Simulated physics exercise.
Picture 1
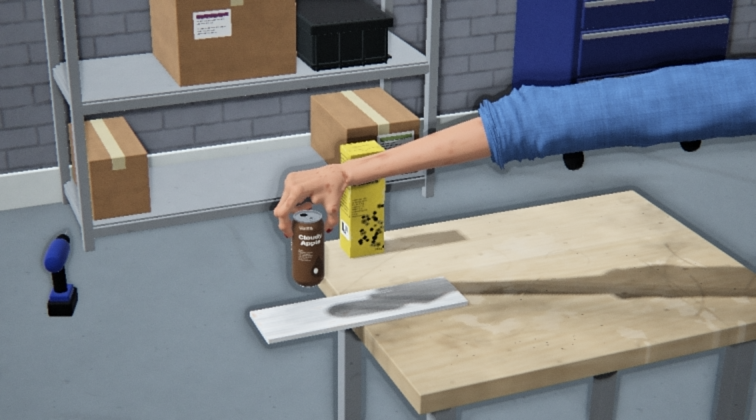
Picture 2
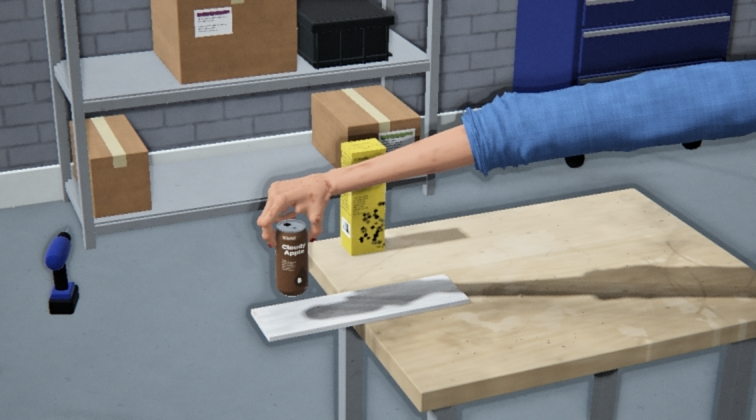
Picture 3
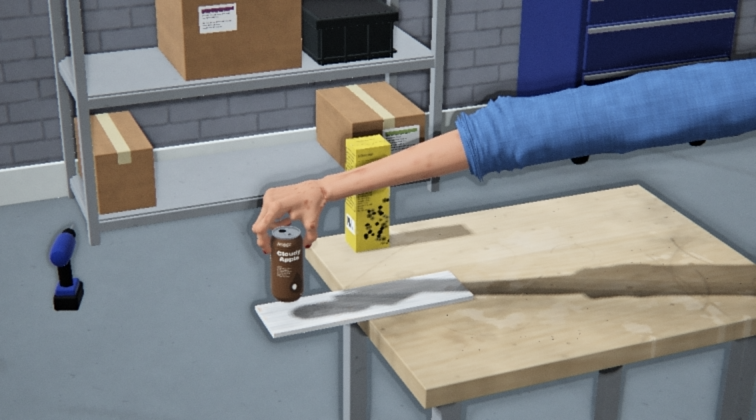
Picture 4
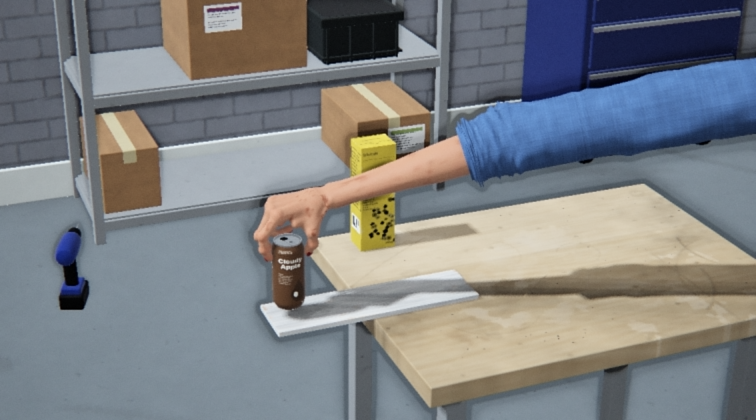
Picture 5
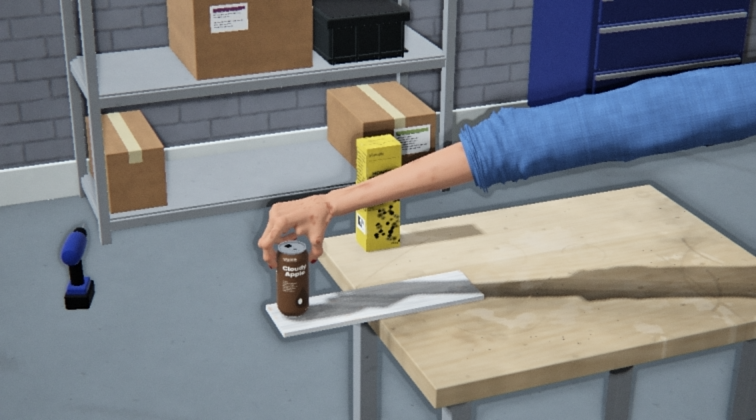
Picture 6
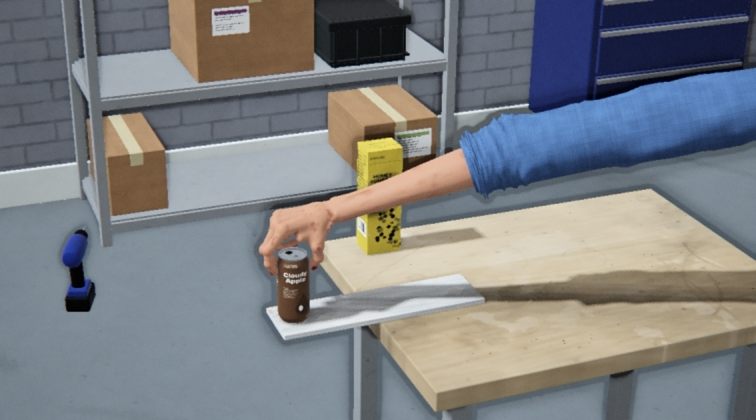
In a garage workshop, a hand lowers a brown can onto the overhanging end of a white board and keeps holding it.
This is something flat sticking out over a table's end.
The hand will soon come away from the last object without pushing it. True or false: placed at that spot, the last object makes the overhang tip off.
True.
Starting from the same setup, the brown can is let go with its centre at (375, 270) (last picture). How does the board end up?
It stays put.
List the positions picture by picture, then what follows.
Still above its spot; brown can (308, 249); white board (360, 309), in the first picture.
Still above its spot; brown can (292, 259); white board (361, 306), in the second picture.
Still above its spot; brown can (287, 265); white board (366, 303), in the third picture.
Still above its spot; brown can (288, 273); white board (371, 302), in the fourth picture.
Still above its spot; brown can (293, 280); white board (376, 302), in the fifth picture.
Set down, still held; brown can (293, 286); white board (377, 306), in the sixth picture.
Then, 0.40 s after the last picture, brown can now down on the floor or falling; white board tipped 59° from how it was.
Then, 0.50 s after the last picture, white board now down on the floor or falling.
Then, 0.60 s after the last picture, things are still on the move.
Then, 0.80 s after the last picture, as before.
By the end, down on the floor or falling, white board and brown can; yellow carton in place. The board tips off the edge.
